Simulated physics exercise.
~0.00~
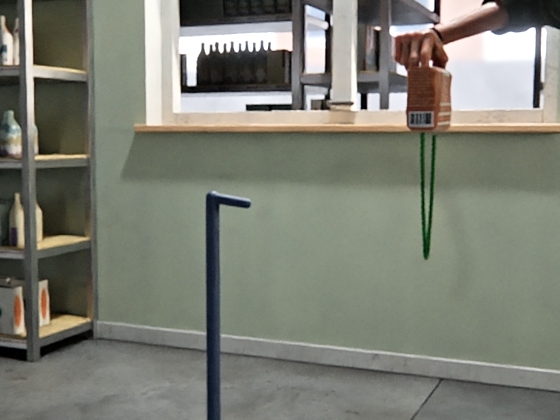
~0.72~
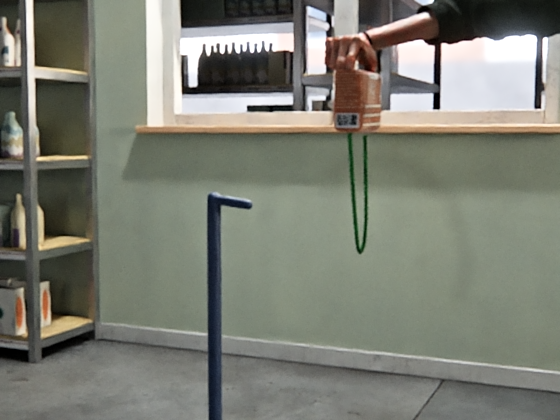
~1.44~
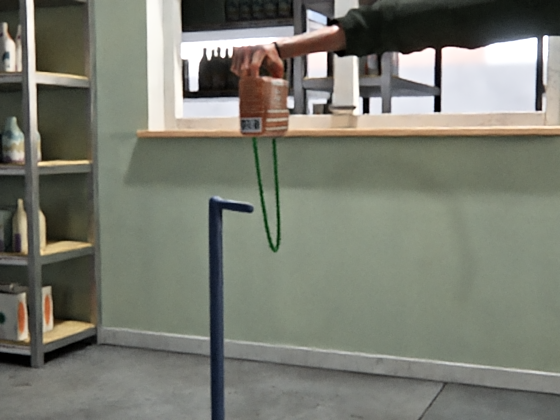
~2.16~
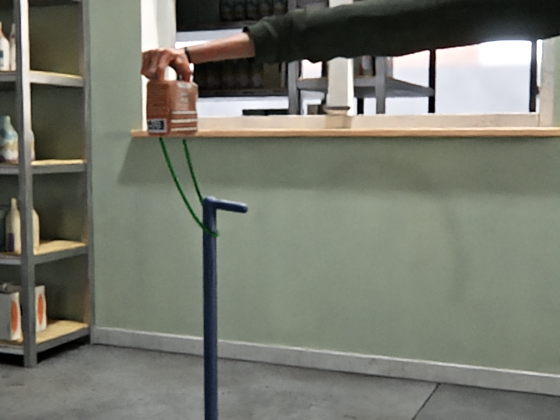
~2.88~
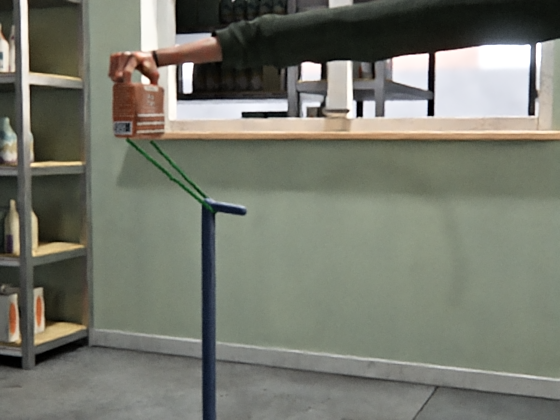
An orange pouch carried left by a hand snags its green loop on the post.
